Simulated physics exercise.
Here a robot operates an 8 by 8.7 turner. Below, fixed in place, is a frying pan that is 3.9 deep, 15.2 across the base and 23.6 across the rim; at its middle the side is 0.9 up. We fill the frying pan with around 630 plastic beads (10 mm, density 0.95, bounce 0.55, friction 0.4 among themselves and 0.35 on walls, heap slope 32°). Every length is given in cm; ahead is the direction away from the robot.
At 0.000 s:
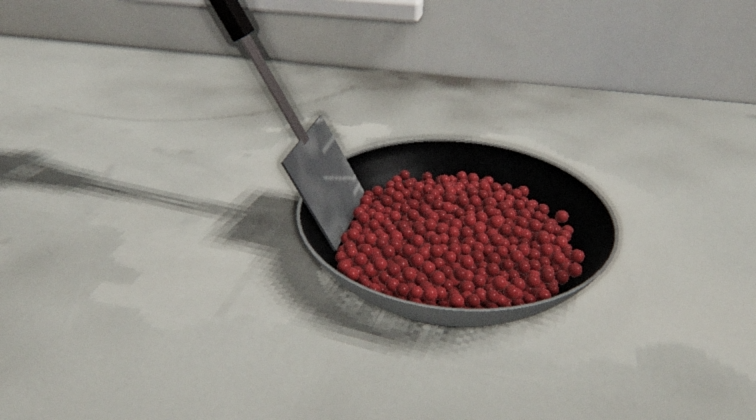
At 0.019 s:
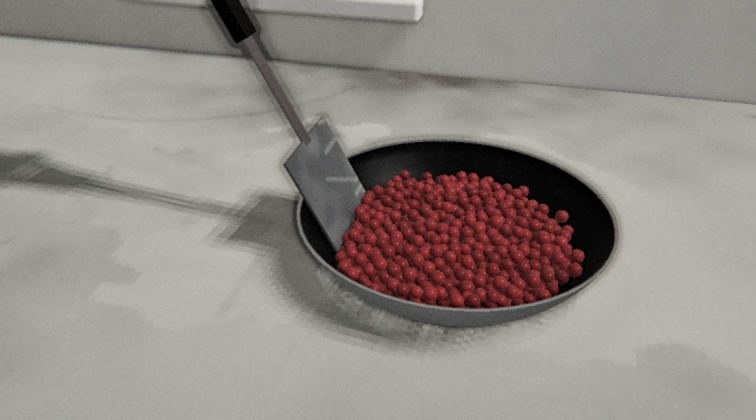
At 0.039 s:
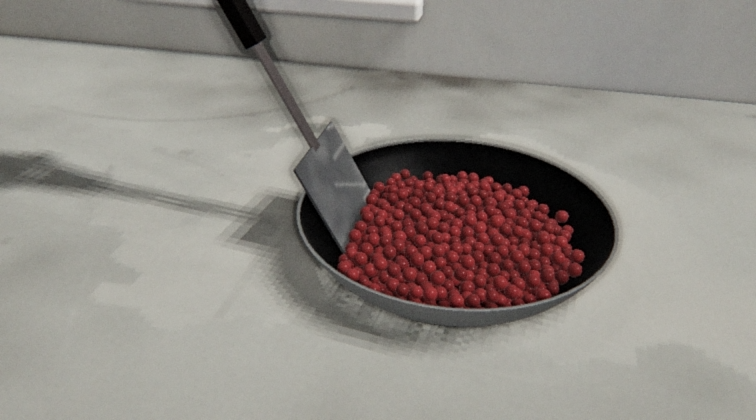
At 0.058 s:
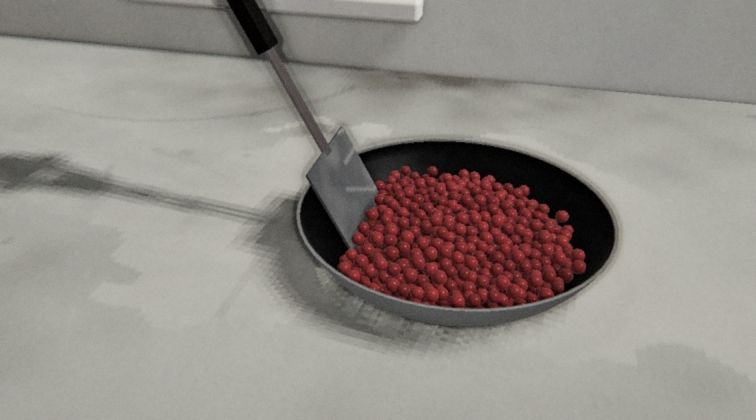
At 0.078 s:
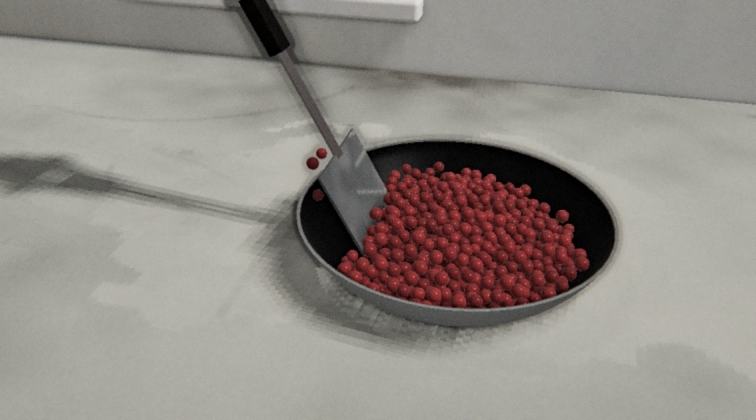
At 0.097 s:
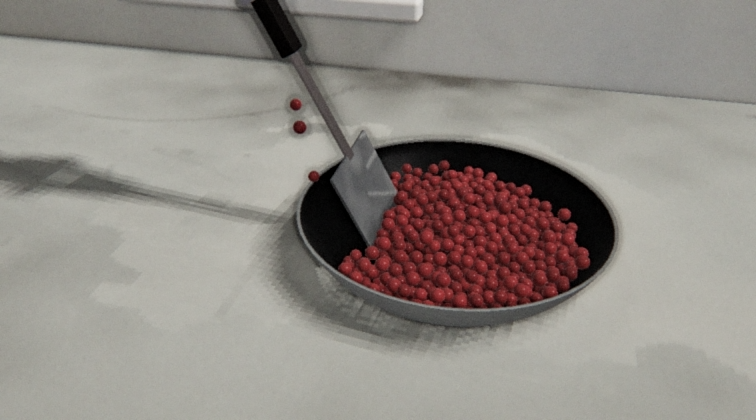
In the video, a metal turner with a black handle moves a short way to the right through red beads heaped in a dark frying pan, and a few beads fly up behind its blade on the left.
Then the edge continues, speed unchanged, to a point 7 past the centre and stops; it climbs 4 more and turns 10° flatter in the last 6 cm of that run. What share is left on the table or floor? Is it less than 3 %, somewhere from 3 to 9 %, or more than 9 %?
It is from 3 to 9 %.
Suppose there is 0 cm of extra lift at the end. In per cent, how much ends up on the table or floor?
It comes to near 10 percent.
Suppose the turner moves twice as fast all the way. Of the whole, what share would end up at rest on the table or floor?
The share on the table or floor would be about 25 percent.
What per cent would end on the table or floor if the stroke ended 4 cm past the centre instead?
In that case about 0 percent ends on the table or floor.
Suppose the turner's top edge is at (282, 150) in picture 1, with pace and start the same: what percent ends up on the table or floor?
Roughly 5 percent ends on the table or floor.
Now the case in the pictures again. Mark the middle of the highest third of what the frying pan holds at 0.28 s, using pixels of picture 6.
I'd say close to (532, 224).
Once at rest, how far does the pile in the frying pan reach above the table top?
Roughly 5.0 centimetres.
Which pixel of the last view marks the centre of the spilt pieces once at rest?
I'd place it close to (695, 277).
After 0.19 s, sloping 62°, highest piece 27 above the table; 623 in the frying pan, 3 on the blade or in flight.
After 0.28 s, sloping 57°, highest piece 34 above the table; 623 in the frying pan, 1 on the table or floor, 2 on the blade or in flight.
After 0.53 s, sloping 52°, highest piece 15 above the table; 591 in the frying pan, 32 on the table or floor, 3 on the blade or in flight.
After 1.58 s, sloping 52°, highest piece 5 above the table; 588 in the frying pan, 38 on the table or floor.
At rest, 588 in the frying pan, 38 on the table or floor. That is 6 % on the table or floor.
